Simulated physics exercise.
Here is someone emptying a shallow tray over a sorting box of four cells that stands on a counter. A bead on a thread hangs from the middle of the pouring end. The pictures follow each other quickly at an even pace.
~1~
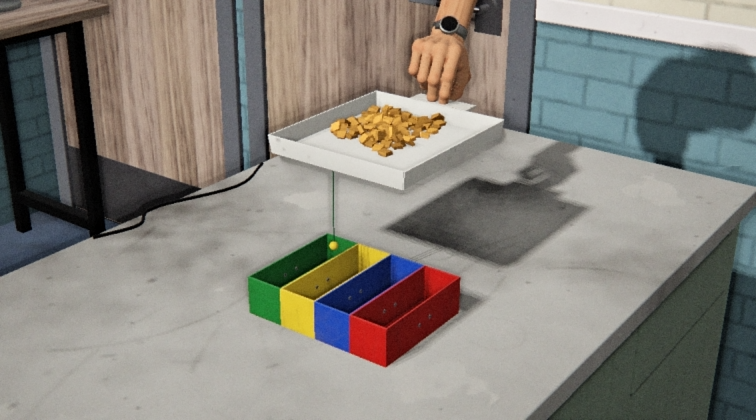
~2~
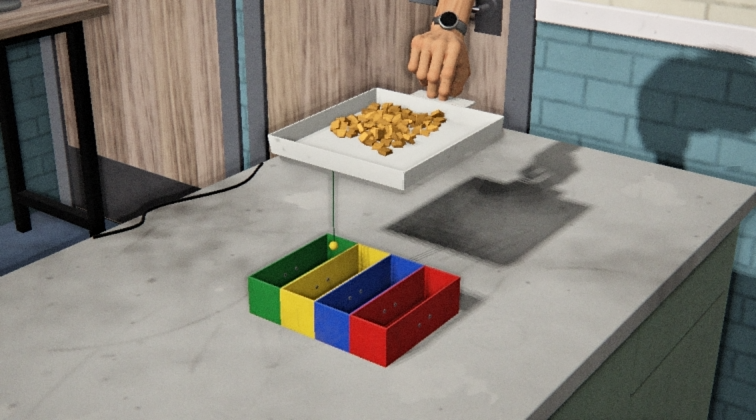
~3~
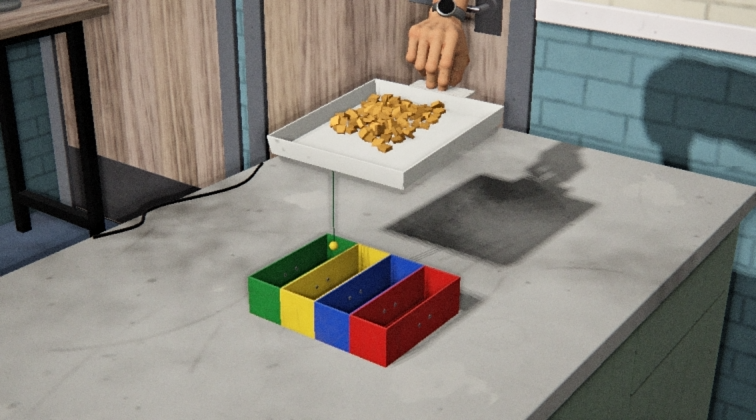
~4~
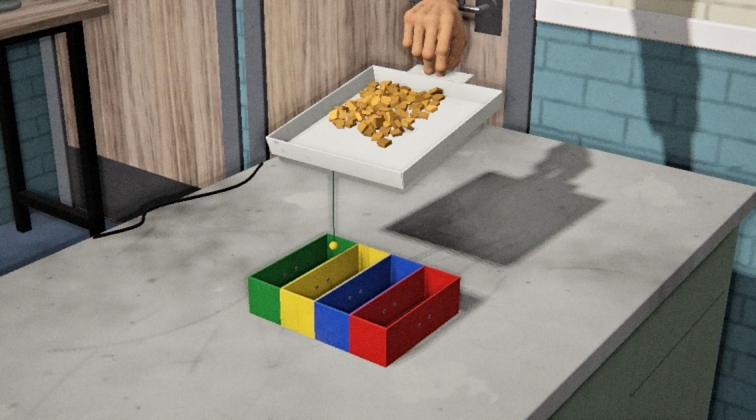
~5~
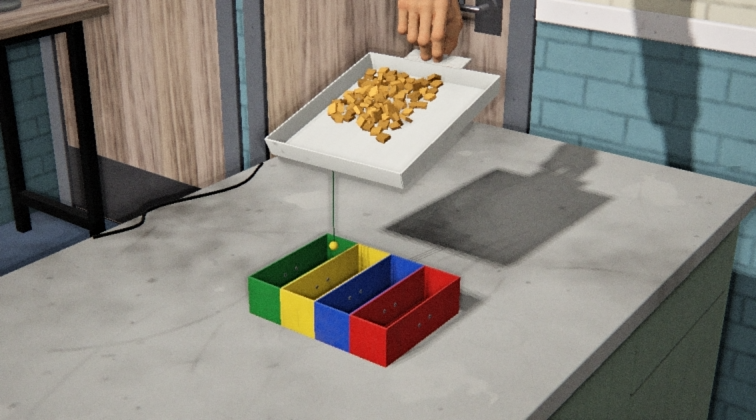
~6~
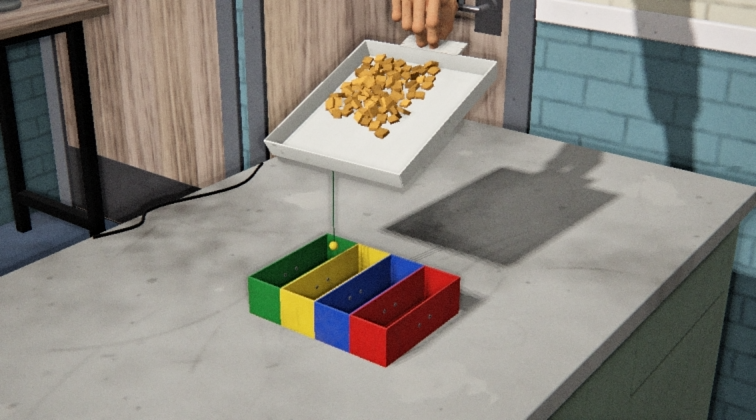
A hand lifts the back of a white tray of cereal squares, tilting it clearly.
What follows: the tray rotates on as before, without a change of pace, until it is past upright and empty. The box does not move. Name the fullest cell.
The green one ends fullest.
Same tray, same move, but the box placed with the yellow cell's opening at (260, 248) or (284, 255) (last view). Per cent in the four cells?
Roughly 90 per cent, and 90 per cent.
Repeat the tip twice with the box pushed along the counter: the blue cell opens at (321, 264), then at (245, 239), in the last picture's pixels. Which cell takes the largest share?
First the cell in yellow, then the red cell.
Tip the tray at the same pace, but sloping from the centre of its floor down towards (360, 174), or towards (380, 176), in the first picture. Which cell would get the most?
In turn: The blue cell; blue.
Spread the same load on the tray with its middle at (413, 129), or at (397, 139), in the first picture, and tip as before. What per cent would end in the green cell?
First some 30, then 30 per cent.
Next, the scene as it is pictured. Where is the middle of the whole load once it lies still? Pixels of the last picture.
Near (275, 297).
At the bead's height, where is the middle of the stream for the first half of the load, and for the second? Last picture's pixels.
First near (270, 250), later near (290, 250).
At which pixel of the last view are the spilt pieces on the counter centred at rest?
Around (245, 290).
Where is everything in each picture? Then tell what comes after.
The first picture shows corners of the pouring end at (272, 135) and (403, 171), level; middle of the load at (383, 126), cereal squares; bead on its thread at (334, 246); green cell at (265, 297); yellow cell at (298, 310); blue cell at (332, 323); red cell at (368, 337).
The second picture shows corners of the pouring end at (271, 135) and (403, 171), level; middle of the load at (383, 124).
The third picture shows corners of the pouring end at (271, 136) and (402, 171), tipped barely, level across its low end; middle of the load at (382, 118).
The fourth picture shows corners of the pouring end at (269, 137) and (401, 171), tipped a little, level across its low end; middle of the load at (381, 108).
The fifth picture shows corners of the pouring end at (268, 138) and (400, 172), tipped clearly, level across its low end; middle of the load at (379, 99).
The sixth picture shows corners of the pouring end at (267, 140) and (398, 172), tipped clearly, level across its low end; middle of the load at (377, 90); green cell at (265, 297); yellow cell at (298, 310); blue cell at (332, 323); red cell at (368, 337).
Soon after the last picture, tray tipped steeply; most on the tray; a small part falling or outside the box.
A little later, tray tipped past a quarter turn; about two thirds on the tray; a small part in the green cell; a stray few in the yellow cell; about a third falling or outside the box.
Later still, tray tipped past a quarter turn; about a third in the green cell; a small part in the yellow cell; a small part in the blue cell; about half falling or outside the box.
At rest, tray tipped past a quarter turn; about a third in the green cell; a small part in the yellow cell; a small part in the blue cell; none in the red cell; about half outside the box.
